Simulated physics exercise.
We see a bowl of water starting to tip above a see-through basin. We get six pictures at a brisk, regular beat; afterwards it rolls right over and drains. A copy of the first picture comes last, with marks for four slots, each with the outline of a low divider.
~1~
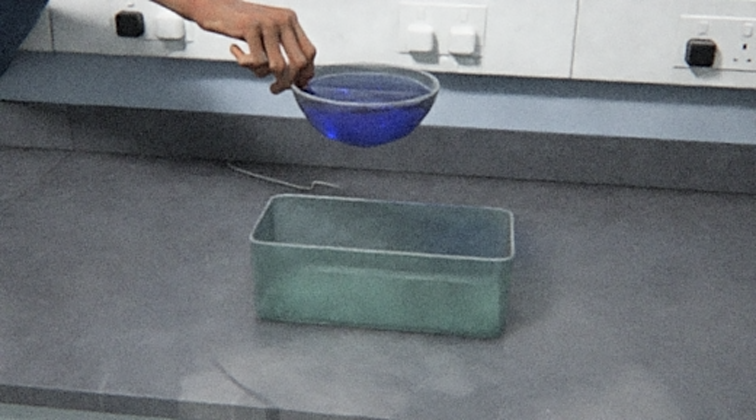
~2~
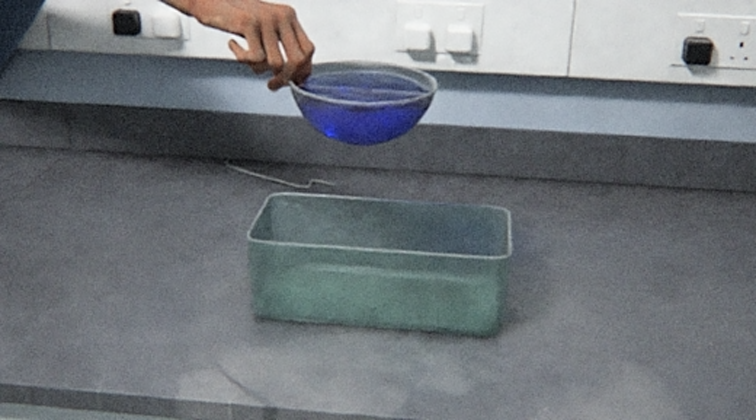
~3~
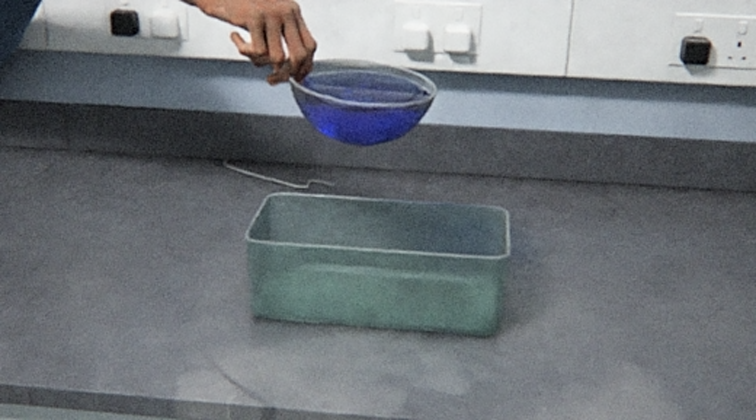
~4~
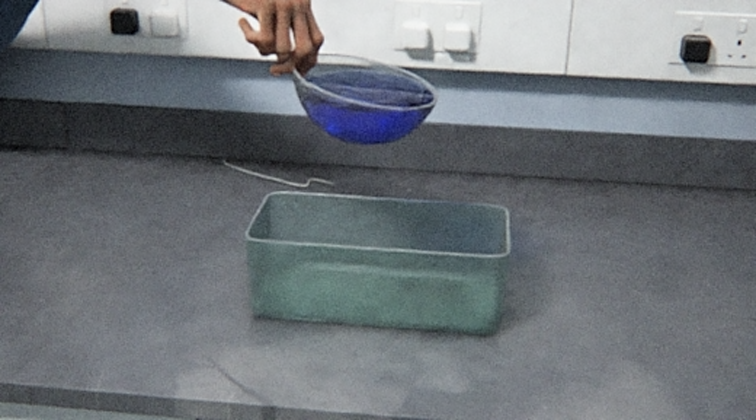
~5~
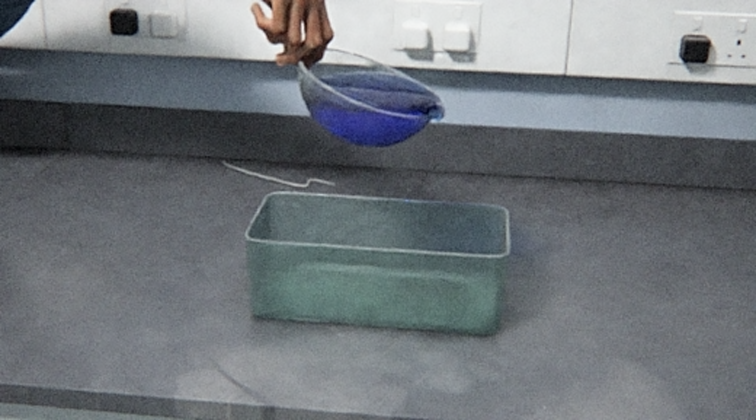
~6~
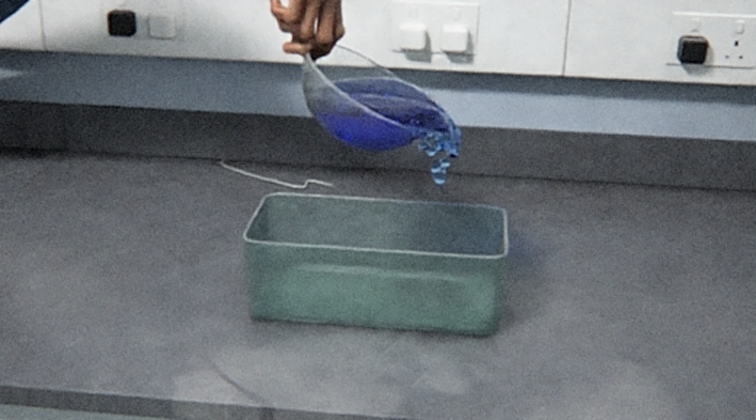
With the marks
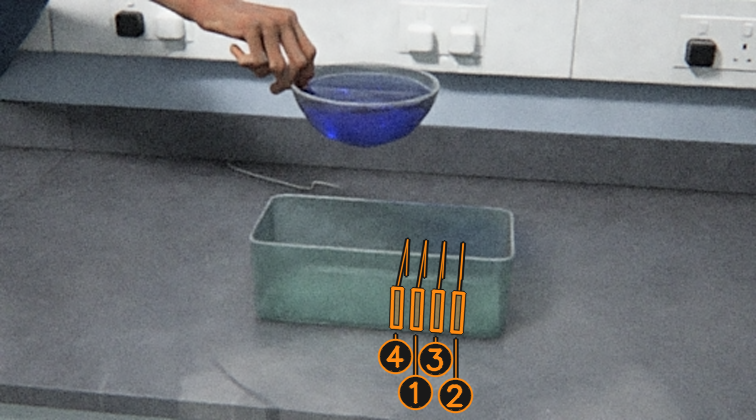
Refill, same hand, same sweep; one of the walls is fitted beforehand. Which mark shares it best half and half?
2.
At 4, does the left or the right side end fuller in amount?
The right one.
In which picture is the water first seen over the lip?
In picture 5.
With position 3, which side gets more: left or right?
The right one.
On the marked copy, 1 at (415, 336); 2 at (455, 339); 3 at (435, 337); 4 at (395, 334).
Choosing 1, about 20 % ends left of the wall and 77 % right of it; 3 % is lost outside.
Choosing 2, about 50 % ends left of the wall and 48 % right of it.
Choosing 3, about 33 % ends left of the wall and 67 % right of it.
Choosing 4, about 16 % ends left of the wall and 81 % right of it; 3 % is lost outside.
